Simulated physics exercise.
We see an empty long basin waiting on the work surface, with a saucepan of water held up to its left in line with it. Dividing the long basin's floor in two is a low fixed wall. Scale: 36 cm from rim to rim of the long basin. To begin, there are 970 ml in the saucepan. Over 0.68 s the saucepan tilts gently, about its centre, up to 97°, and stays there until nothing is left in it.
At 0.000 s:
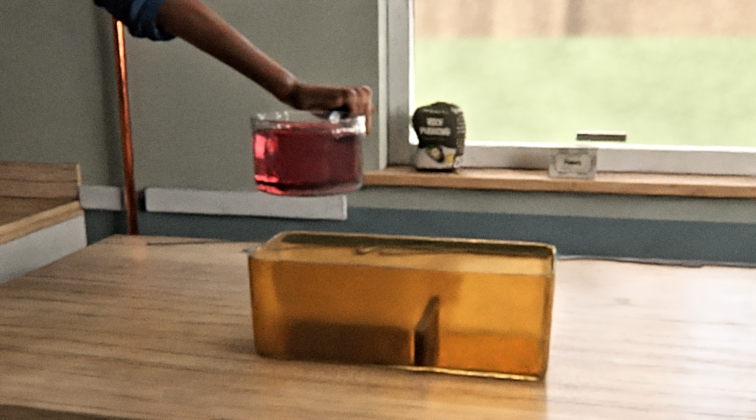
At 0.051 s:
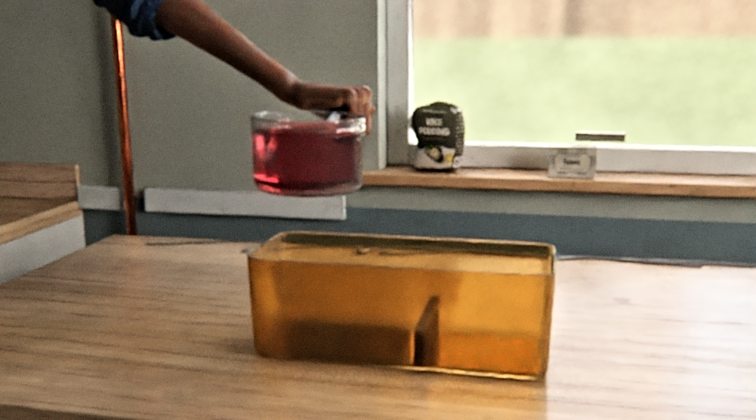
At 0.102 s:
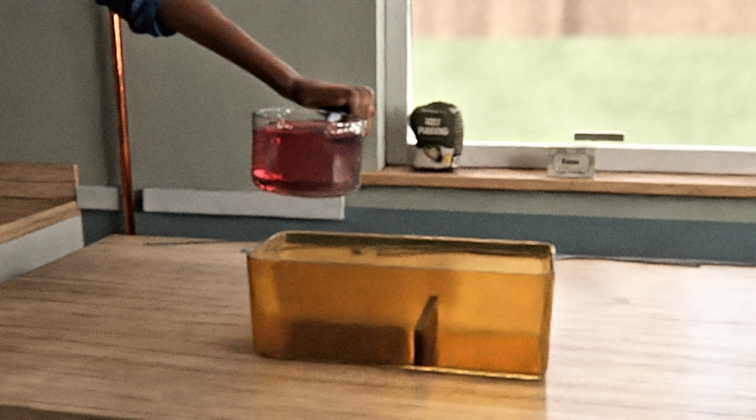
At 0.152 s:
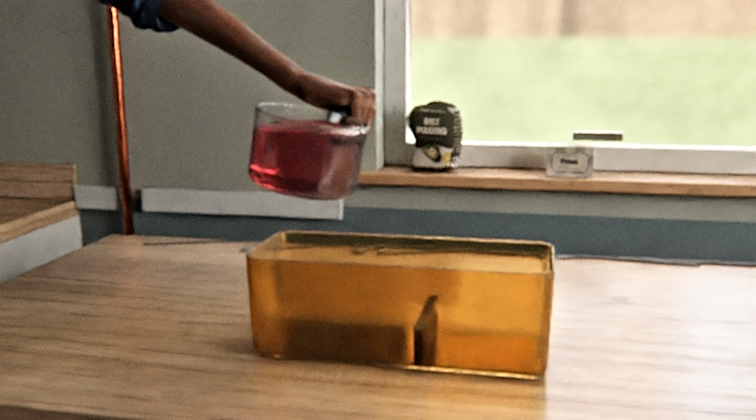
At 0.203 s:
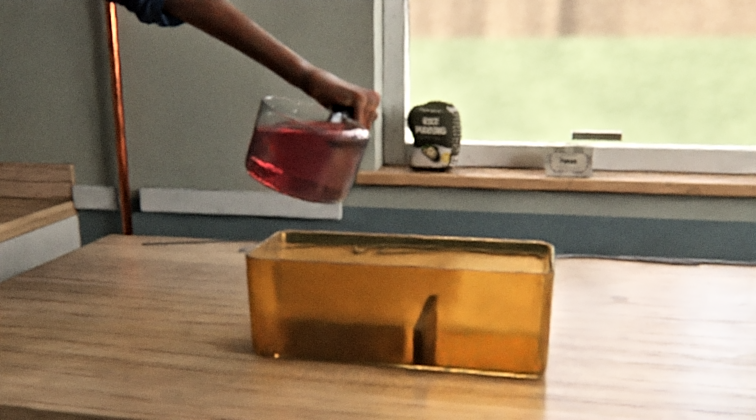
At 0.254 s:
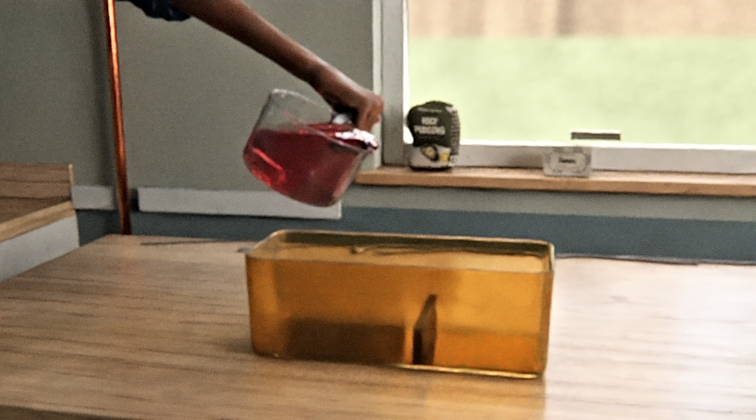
On a wooden table by a window, a hand tilting a clear pot of red liquid rightward above a long amber basin.
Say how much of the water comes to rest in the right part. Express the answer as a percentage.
About 32 per cent comes to rest there.
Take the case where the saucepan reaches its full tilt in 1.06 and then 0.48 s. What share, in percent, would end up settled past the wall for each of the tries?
Near 45 in a hundred on the first go and near 25 in a hundred on the second.
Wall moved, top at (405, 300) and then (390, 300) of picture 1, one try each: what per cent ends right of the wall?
60 then 90 %.
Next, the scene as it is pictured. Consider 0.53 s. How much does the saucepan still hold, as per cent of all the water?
At that time about 46 in a hundred parts are still held.
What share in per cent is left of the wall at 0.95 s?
About 58 percent.
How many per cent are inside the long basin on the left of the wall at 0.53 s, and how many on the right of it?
12 left and 12 right, roughly.
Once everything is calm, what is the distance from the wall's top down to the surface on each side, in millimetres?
Roughly 20 mm on the left side and roughly 28 mm on the right.
By 0.53 s the tilt is 86° and 45 per cent is still to pour, 12 is left of the wall and 11 right of it.
By 0.74 s the tilt is 97° and 13 per cent is still to pour, 47 is left of the wall and 32 right of it.
By 0.95 s the tilt is 97° and 3 per cent is still to pour, 58 is left of the wall and 31 right of it.
By 1.18 s the tilt is 97° and 1 per cent is still to pour, 66 is left of the wall and 31 right of it.
At rest 67 per cent lies left of the wall, 32 right of it and 1 outside.
